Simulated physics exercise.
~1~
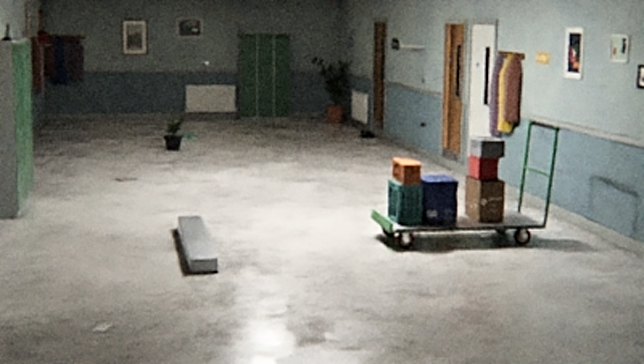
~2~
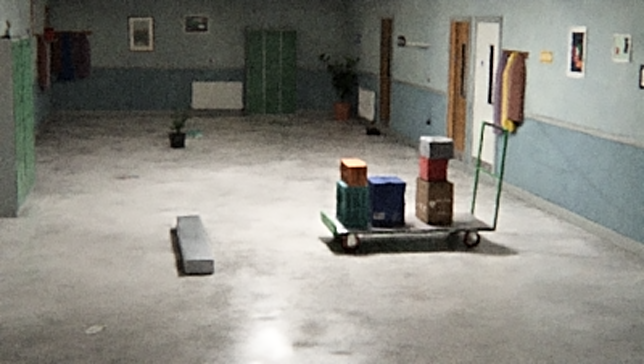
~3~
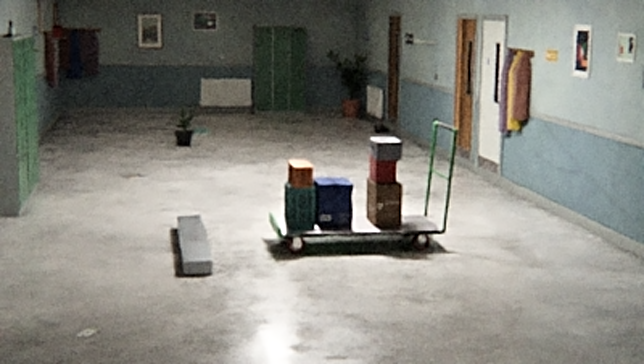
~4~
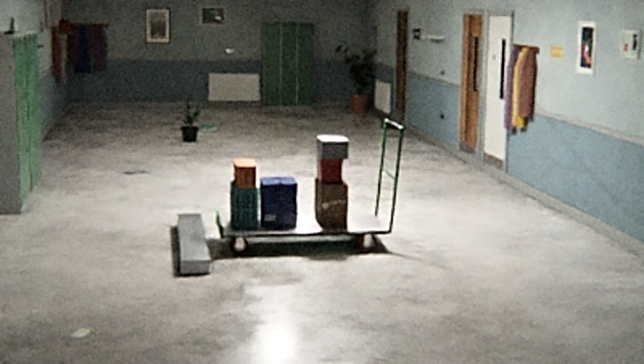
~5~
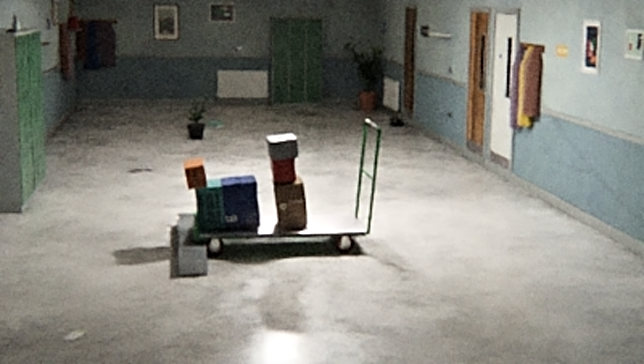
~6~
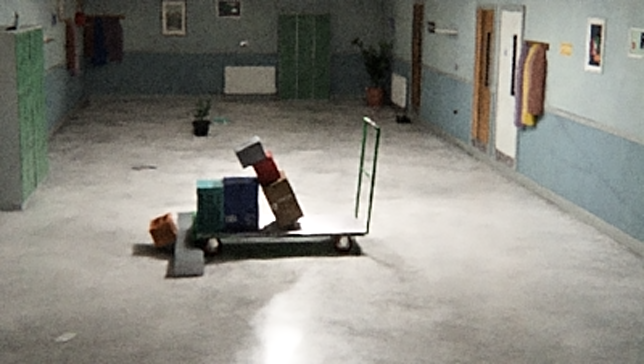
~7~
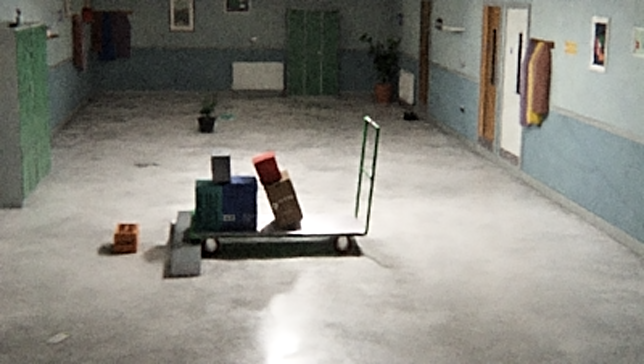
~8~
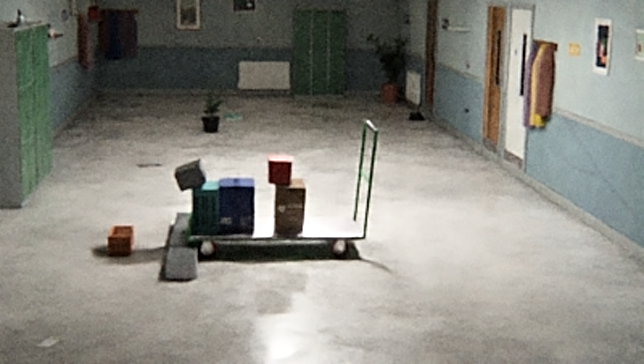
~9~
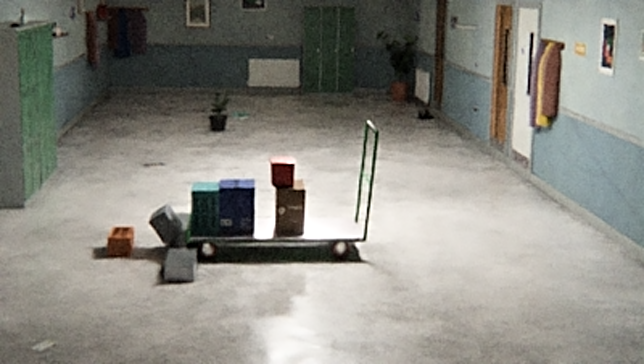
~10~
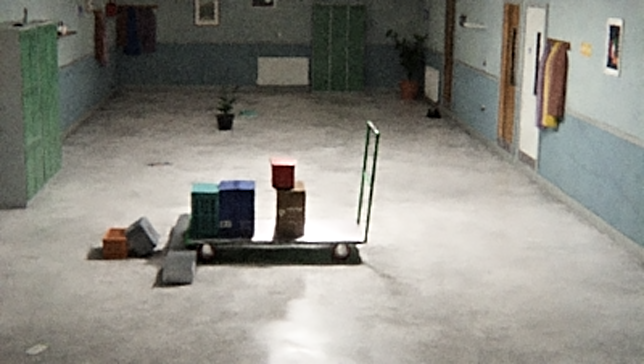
The footage shows a loaded cart rolling left across a hall floor until it stops abruptly at a low grey step, throwing an orange crate over the front, followed by a grey box, while the red, brown, blue and teal pieces remain aboard.
